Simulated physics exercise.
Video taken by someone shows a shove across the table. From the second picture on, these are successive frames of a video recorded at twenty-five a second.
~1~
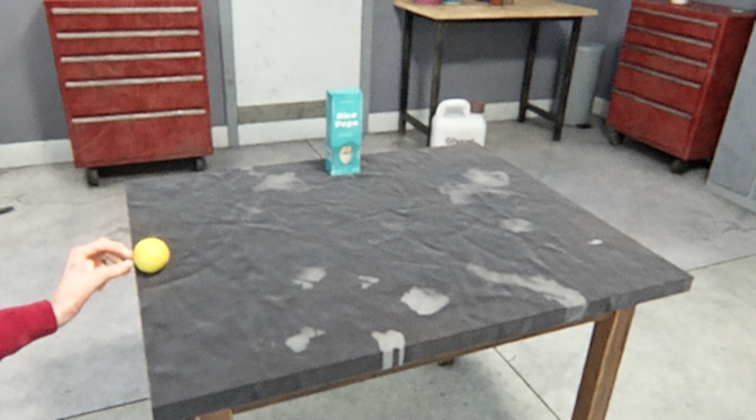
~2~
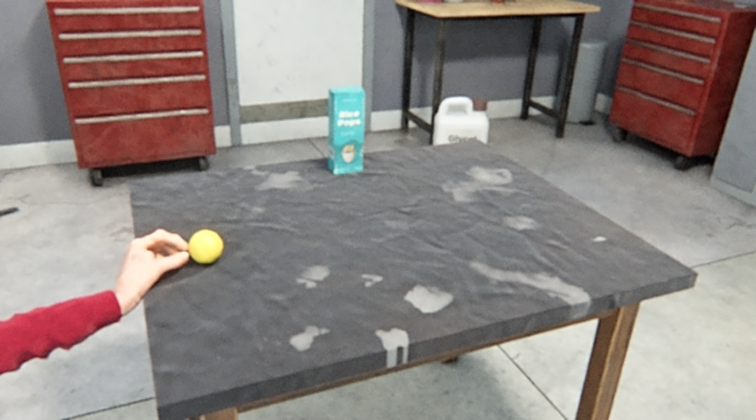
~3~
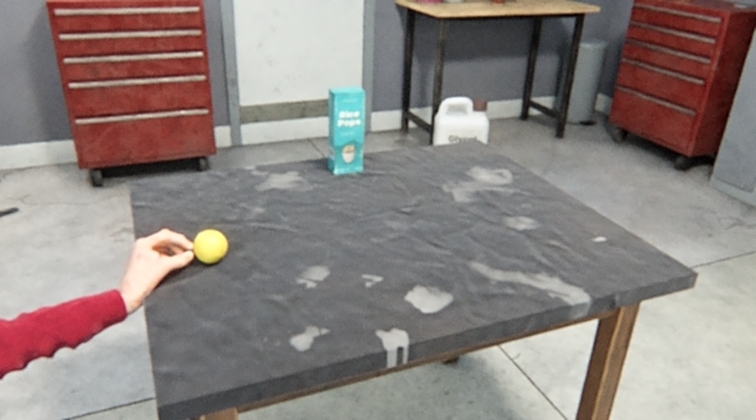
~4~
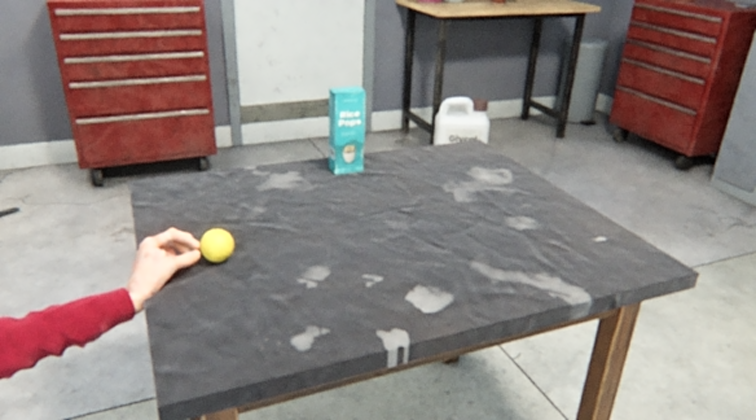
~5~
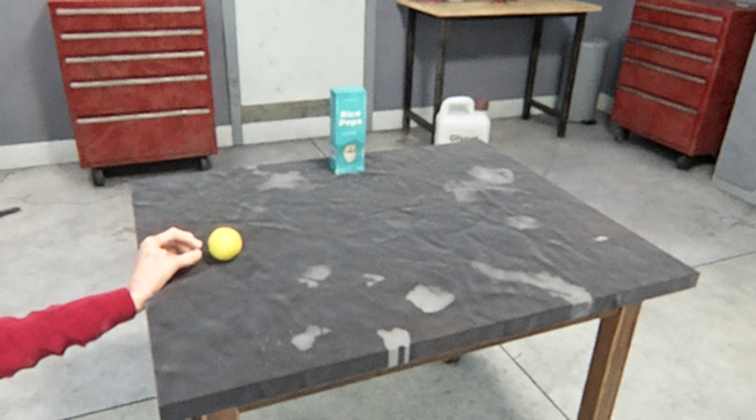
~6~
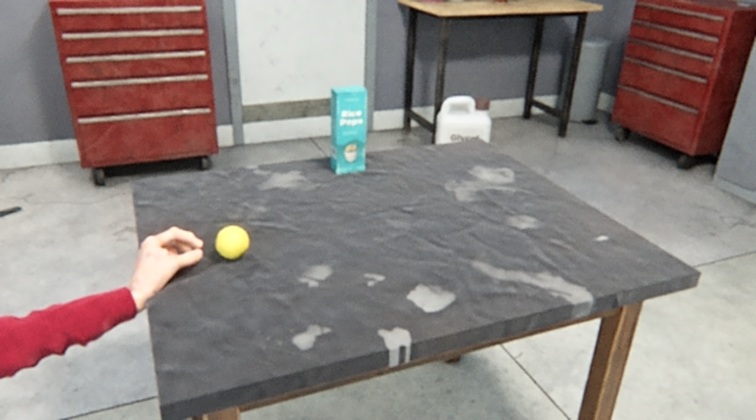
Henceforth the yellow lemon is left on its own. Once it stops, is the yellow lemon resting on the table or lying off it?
Predicted result: On the table.
Then, 0.10 s on from there, yellow lemon shifted about its own width near (247, 241).
Then, 0.30 s on from there, yellow lemon shifted well along near (272, 236).
Then, 0.40 s on from there, yellow lemon shifted well along near (281, 235).
Then, 0.70 s on from there, yellow lemon shifted well along near (298, 232).
In the end, moved from the start, yellow lemon. At the end, from the last picture's camera, yellow lemon near (302, 232).
